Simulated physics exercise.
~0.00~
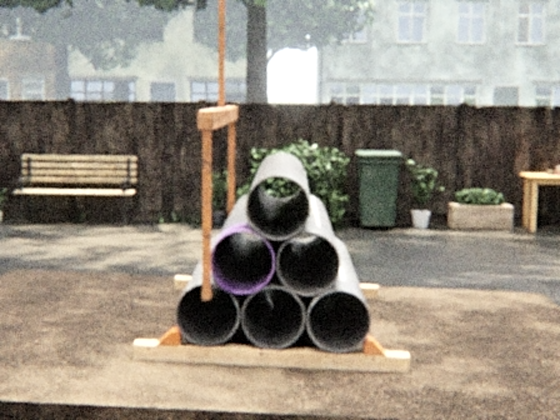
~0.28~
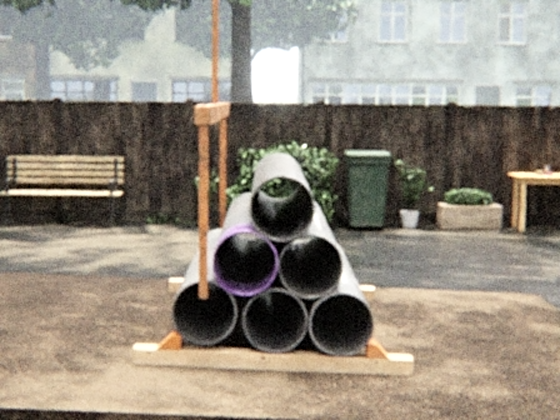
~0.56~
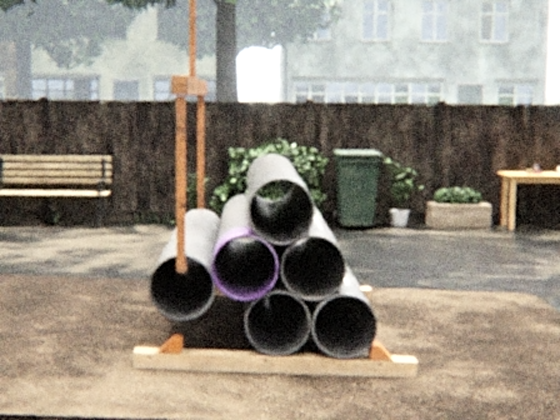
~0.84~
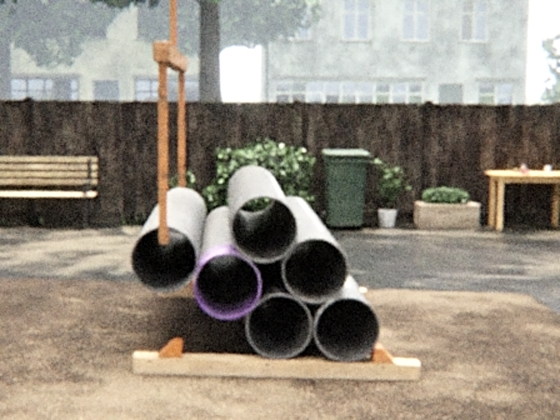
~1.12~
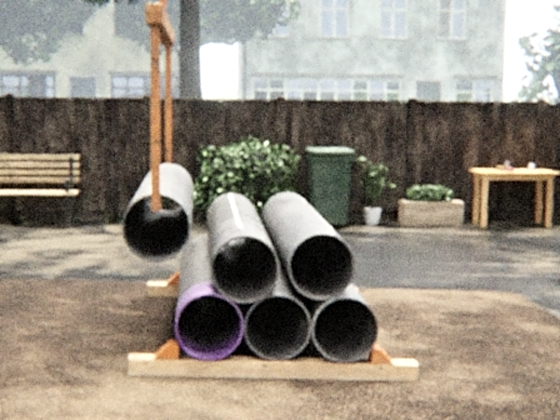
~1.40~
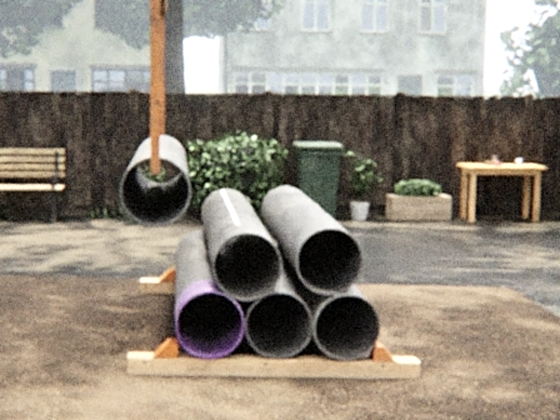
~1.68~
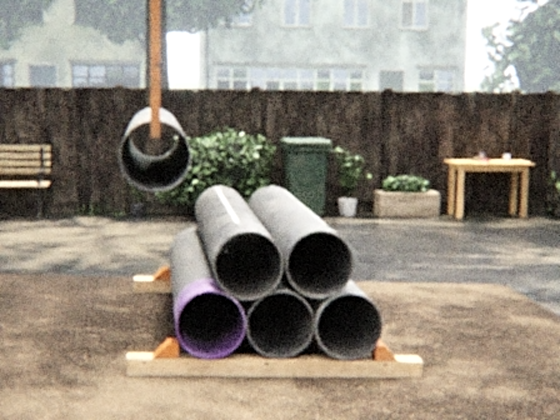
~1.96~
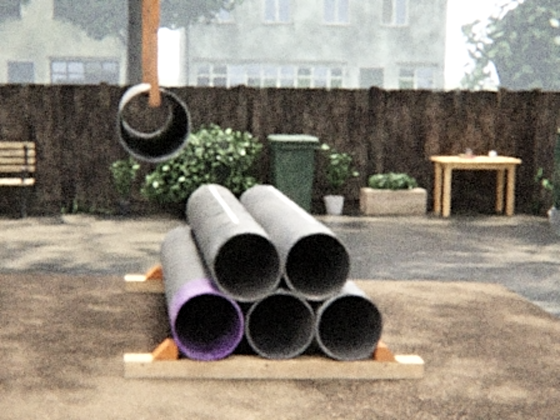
To begin with, six grey pipes sit end-on in a pyramid on a wooden base in a yard, one marked purple in the middle row, while an orange beam hangs at the left. The beam rises and draws the bottom left pipe up and out to the left. The purple pipe turns and slides down to the left into the gap, and the top pipe drops into the middle row. The lifted pipe keeps climbing, clear of the stack. At the end it hangs at upper left, above five settled pipes, with the purple one at bottom left.
